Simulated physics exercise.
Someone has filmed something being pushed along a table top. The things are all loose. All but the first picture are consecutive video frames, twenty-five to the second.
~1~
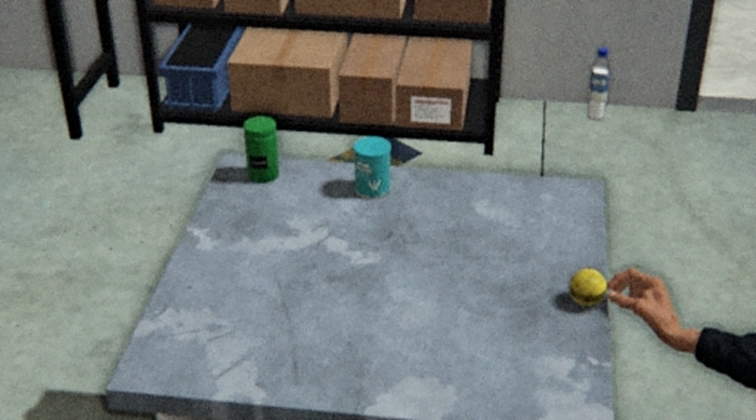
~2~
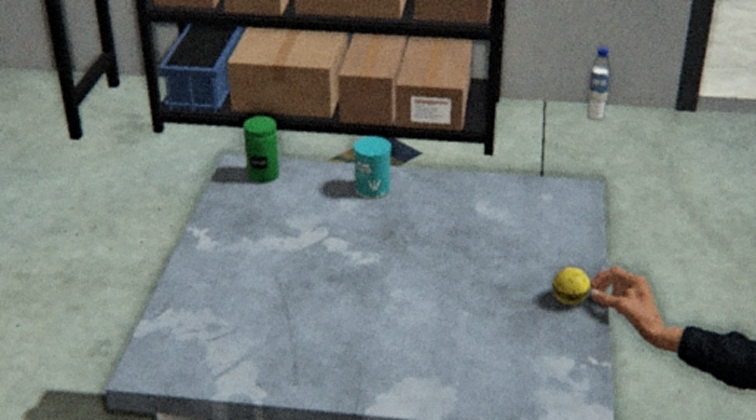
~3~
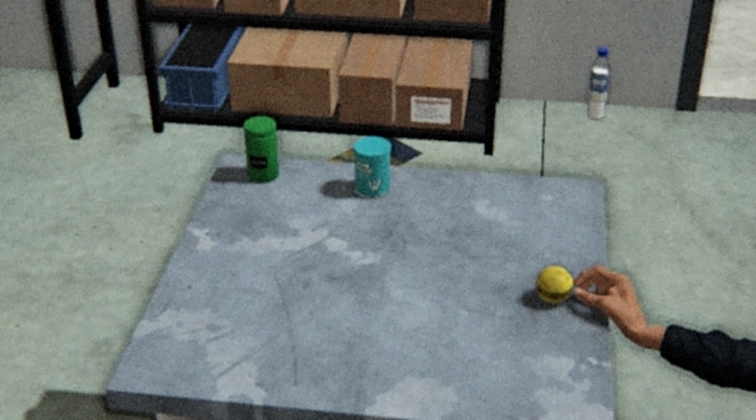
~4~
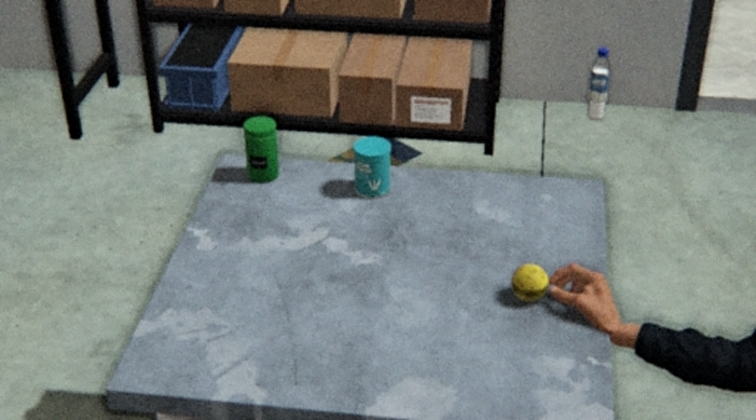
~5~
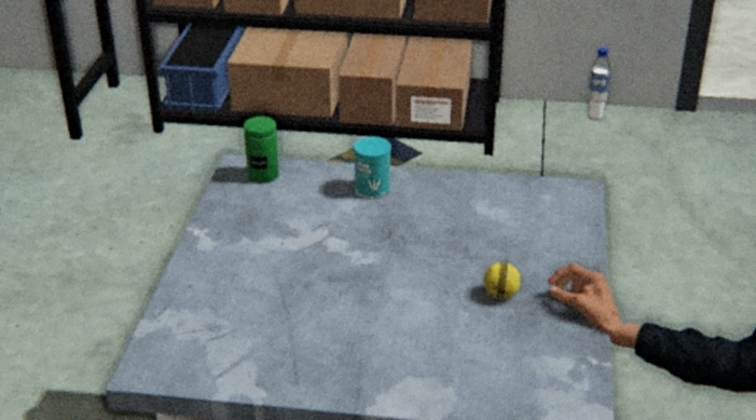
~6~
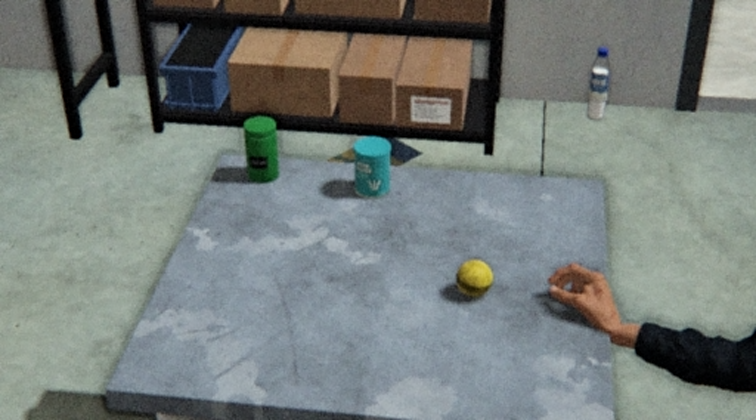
A hand pushing a yellow ball leftward across a grey table, then letting go as the ball rolls on past two cans.
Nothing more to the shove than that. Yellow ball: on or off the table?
It is going to finish off the table.
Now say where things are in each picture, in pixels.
Under the hand; yellow ball (588, 287), in the first picture.
Under the hand; yellow ball (571, 286), in the second picture.
Under the hand; yellow ball (554, 285), in the third picture.
Yellow ball (530, 283), in the fourth picture.
Yellow ball (502, 281) rolled about its own width, in the fifth picture.
Yellow ball (474, 279) rolled about its own width, in the sixth picture.
Then, 0.20 s after the last picture, yellow ball rolled well along near (343, 268).
Then, 0.60 s after the last picture, yellow ball now off the table.
Then, 0.90 s after the last picture, things are still on the move.
Then, 1.20 s after the last picture, as before.
By the end, off the table, yellow ball.
